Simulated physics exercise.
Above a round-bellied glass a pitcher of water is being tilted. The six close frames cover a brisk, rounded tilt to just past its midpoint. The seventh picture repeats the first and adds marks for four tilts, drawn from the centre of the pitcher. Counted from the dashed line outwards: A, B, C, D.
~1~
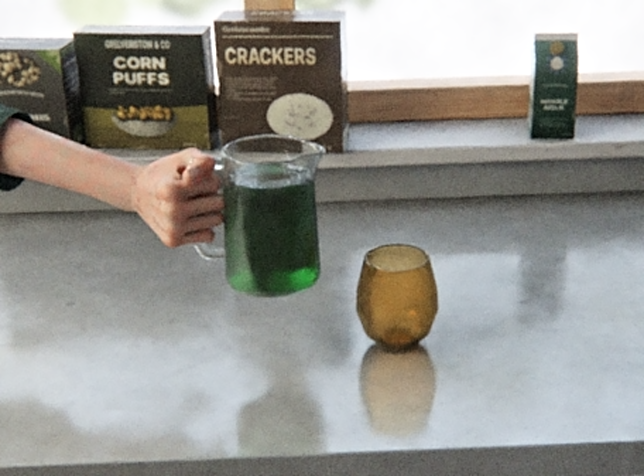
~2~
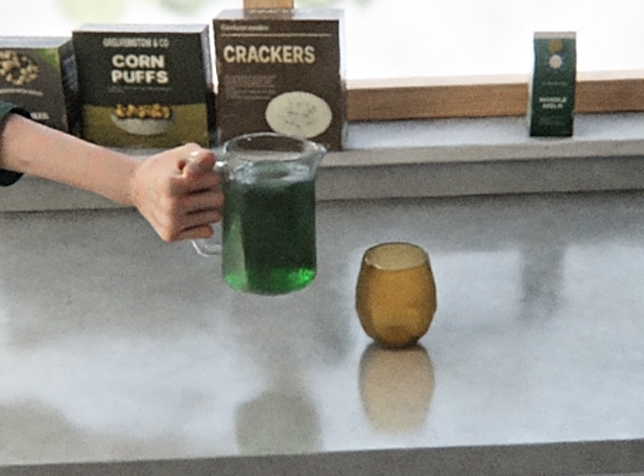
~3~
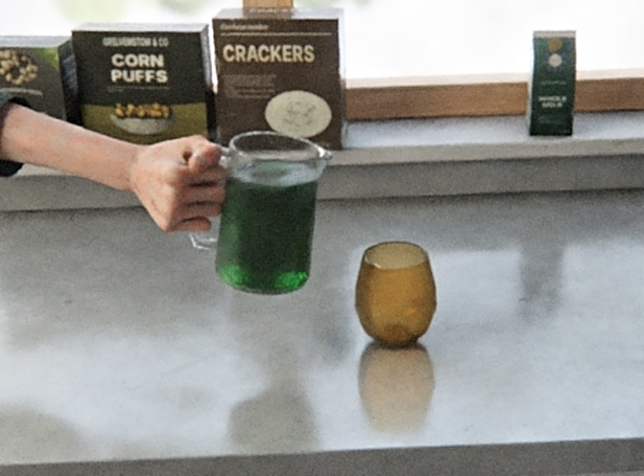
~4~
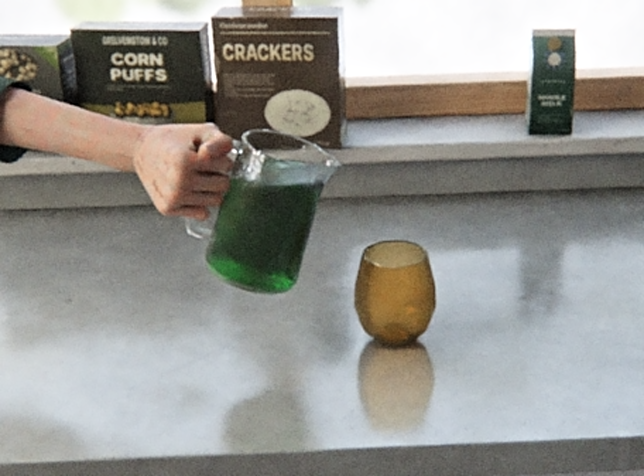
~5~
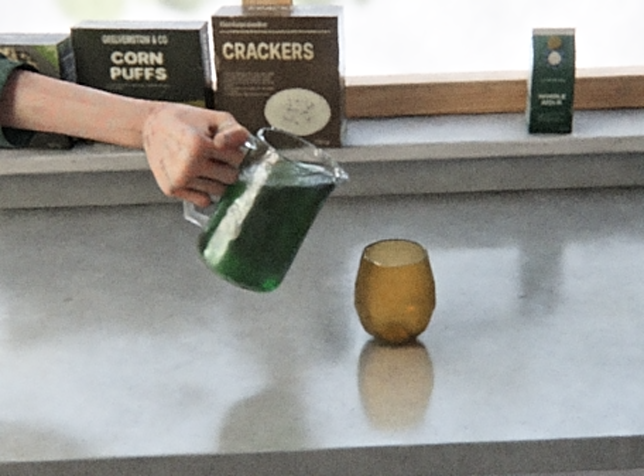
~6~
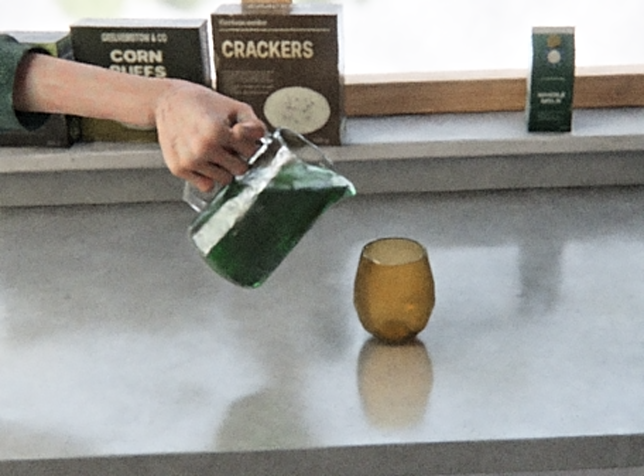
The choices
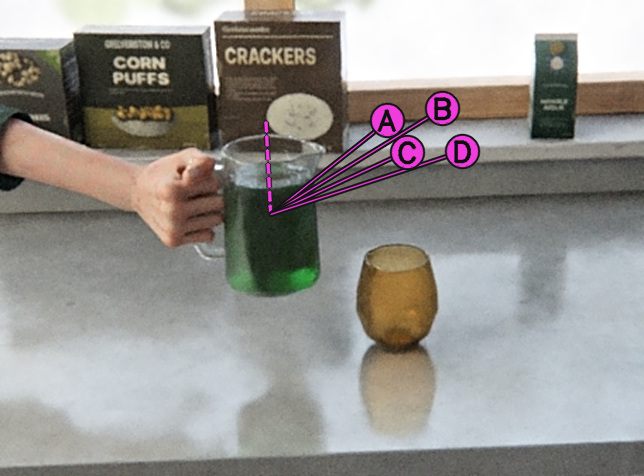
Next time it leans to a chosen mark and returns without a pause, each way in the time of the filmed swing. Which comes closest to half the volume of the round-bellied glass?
C is best.
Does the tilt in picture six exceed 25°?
Yes, it does.
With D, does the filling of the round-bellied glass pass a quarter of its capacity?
Yes, clearly.
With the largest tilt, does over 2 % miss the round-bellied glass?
No, it does not.
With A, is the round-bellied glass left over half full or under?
Under.
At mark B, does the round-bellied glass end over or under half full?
Under half.
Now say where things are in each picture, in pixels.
Upright, lip at (322, 150); rim of the round-bellied glass round (397, 257); nothing has left yet.
Tipped about 2°, lip at (324, 150); nothing has left yet.
Tipped about 8°, lip at (330, 155); nothing has left yet.
Tipped about 18°, lip at (339, 165); nothing has left yet.
Tipped about 30°, lip at (347, 178); nothing has left yet.
Tipped about 42°, lip at (351, 193); water is over the lip, down to (351, 193).
On the marked copy, A at (374, 132); B at (428, 117); C at (391, 158); D at (446, 156).
With A, the round-bellied glass ends with about 23 % of what it can hold.
With B, the round-bellied glass ends with about 35 % of what it can hold.
With C, the round-bellied glass ends with about 50 % of what it can hold.
With D, the round-bellied glass ends with about 70 % of what it can hold.
